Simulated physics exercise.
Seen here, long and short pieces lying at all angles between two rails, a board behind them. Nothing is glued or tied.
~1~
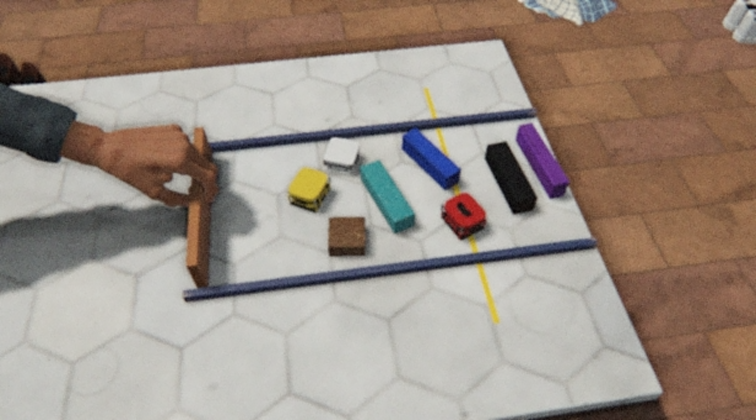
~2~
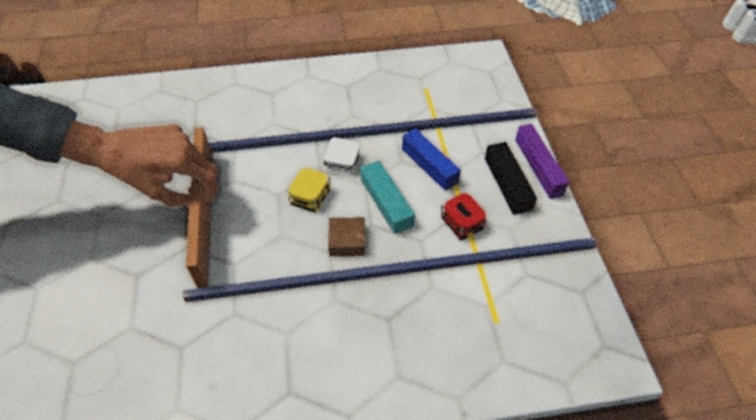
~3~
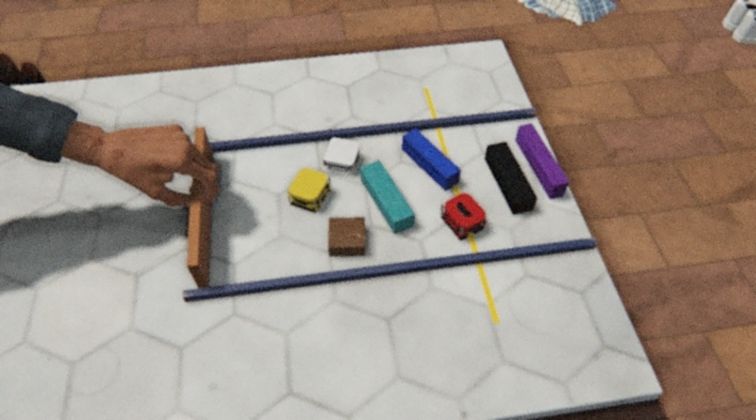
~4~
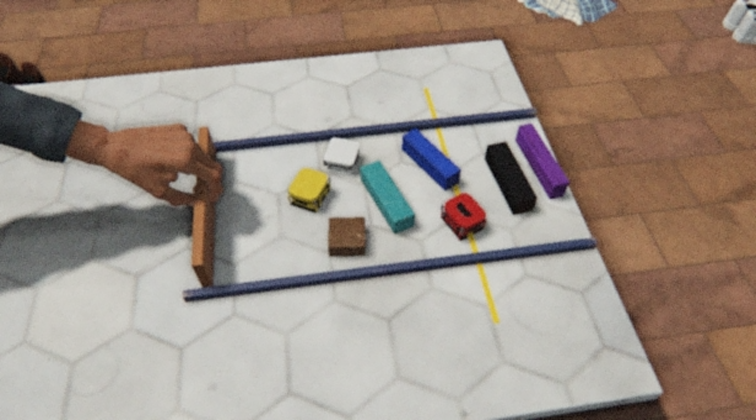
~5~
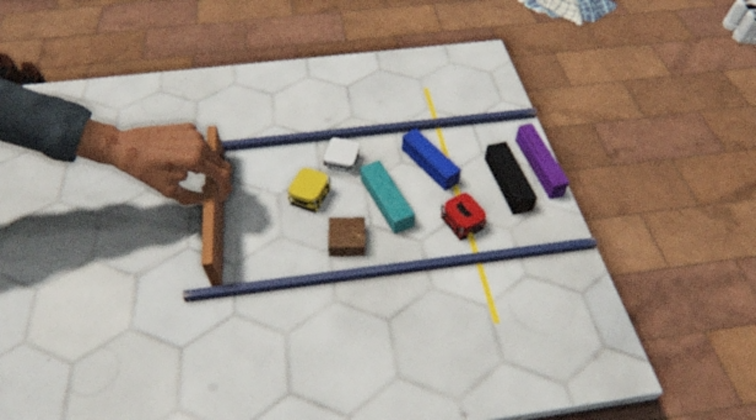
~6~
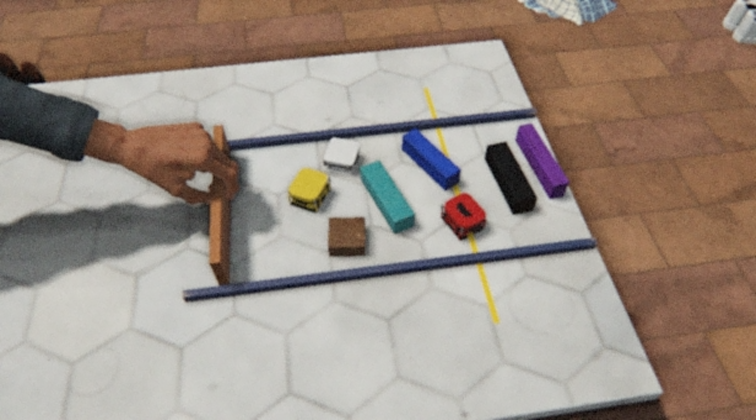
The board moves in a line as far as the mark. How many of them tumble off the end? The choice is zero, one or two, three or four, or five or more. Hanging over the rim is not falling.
The number that fall off is zero.
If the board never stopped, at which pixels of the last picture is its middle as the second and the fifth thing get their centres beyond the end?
Near (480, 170) and (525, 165).
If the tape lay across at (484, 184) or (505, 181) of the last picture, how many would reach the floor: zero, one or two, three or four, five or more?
In that order: Just one or two; 3 or 4.
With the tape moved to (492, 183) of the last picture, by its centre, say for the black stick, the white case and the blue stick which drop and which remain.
The black stick falls, the white case survives, the blue stick does not fall.
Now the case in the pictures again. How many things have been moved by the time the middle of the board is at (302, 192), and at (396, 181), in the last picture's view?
First 1, then 6.
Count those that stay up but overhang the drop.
That would be 1.
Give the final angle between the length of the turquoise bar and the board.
About 5°.
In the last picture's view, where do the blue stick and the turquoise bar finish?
First (499, 141), then (501, 183).
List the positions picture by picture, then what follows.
The first picture shows purple stick (541, 160); black stick (510, 177); red case (464, 217); board (201, 203); tape (456, 187).
The second picture shows black stick (510, 177); brown block (347, 237).
The third picture shows red case (464, 217); yellow case (309, 190).
The fourth picture shows purple stick (541, 160); turquoise bar (387, 196).
The fifth picture shows black stick (510, 177); white case (342, 157).
The sixth picture shows purple stick (541, 160); black stick (510, 177); red case (464, 217); board (221, 201); tape (456, 187).
Soon after, none off yet; purple stick at rest near (541, 160); black stick at rest near (510, 177); red case at rest near (464, 217).
At rest, the number that fall off is zero.
